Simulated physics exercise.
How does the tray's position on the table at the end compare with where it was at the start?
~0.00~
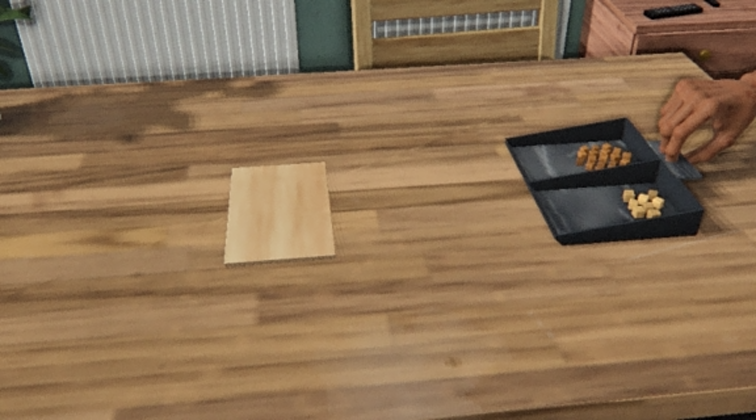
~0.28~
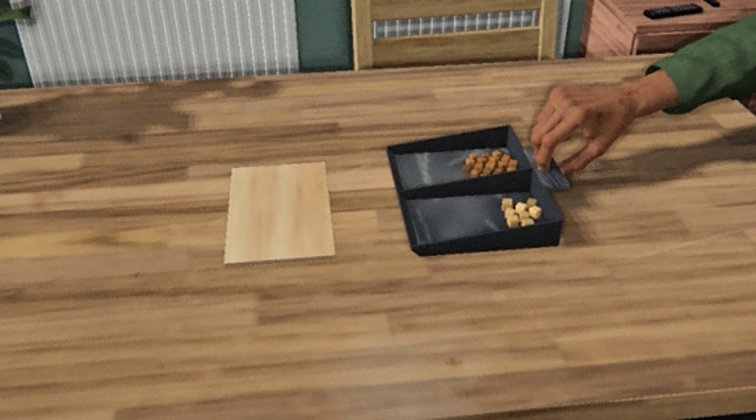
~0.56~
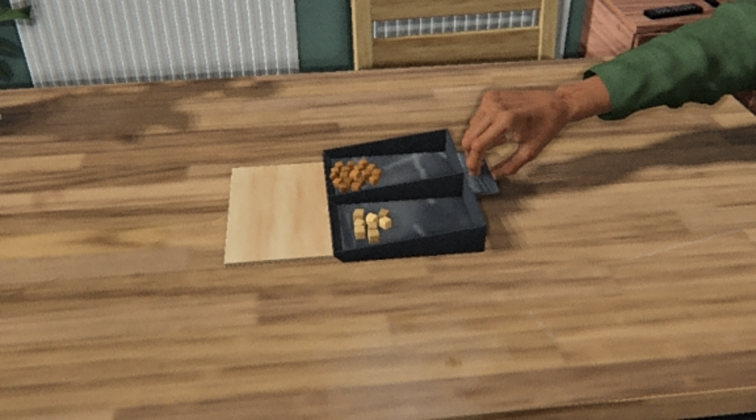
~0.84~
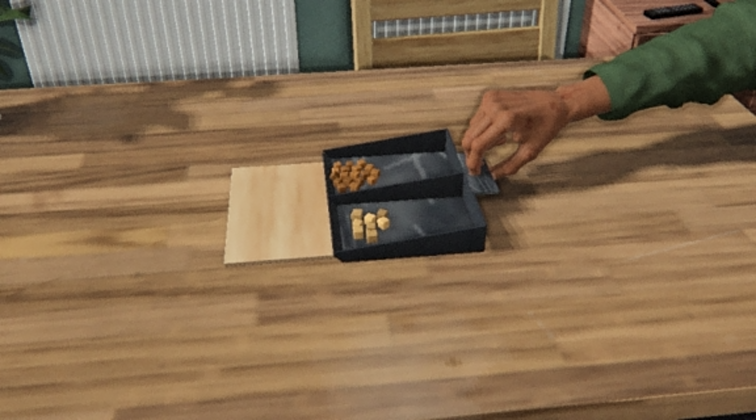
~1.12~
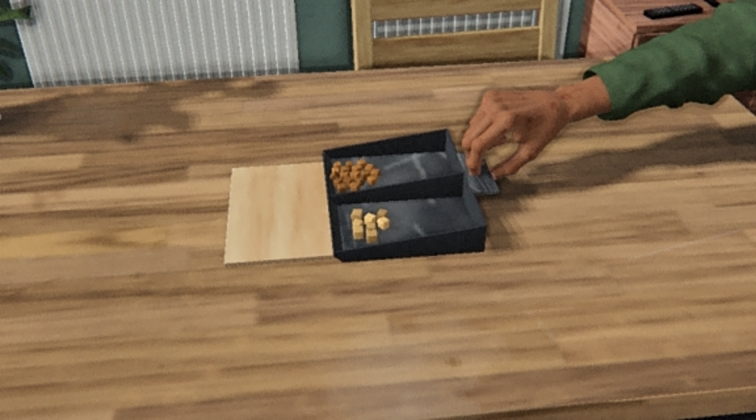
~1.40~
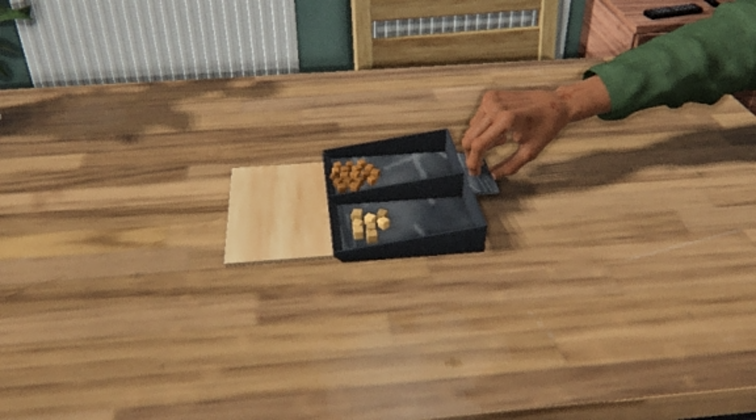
The tray starts on the right side of the table, well away from the pale board, and ends near the middle, with its left end up against the board's right edge.
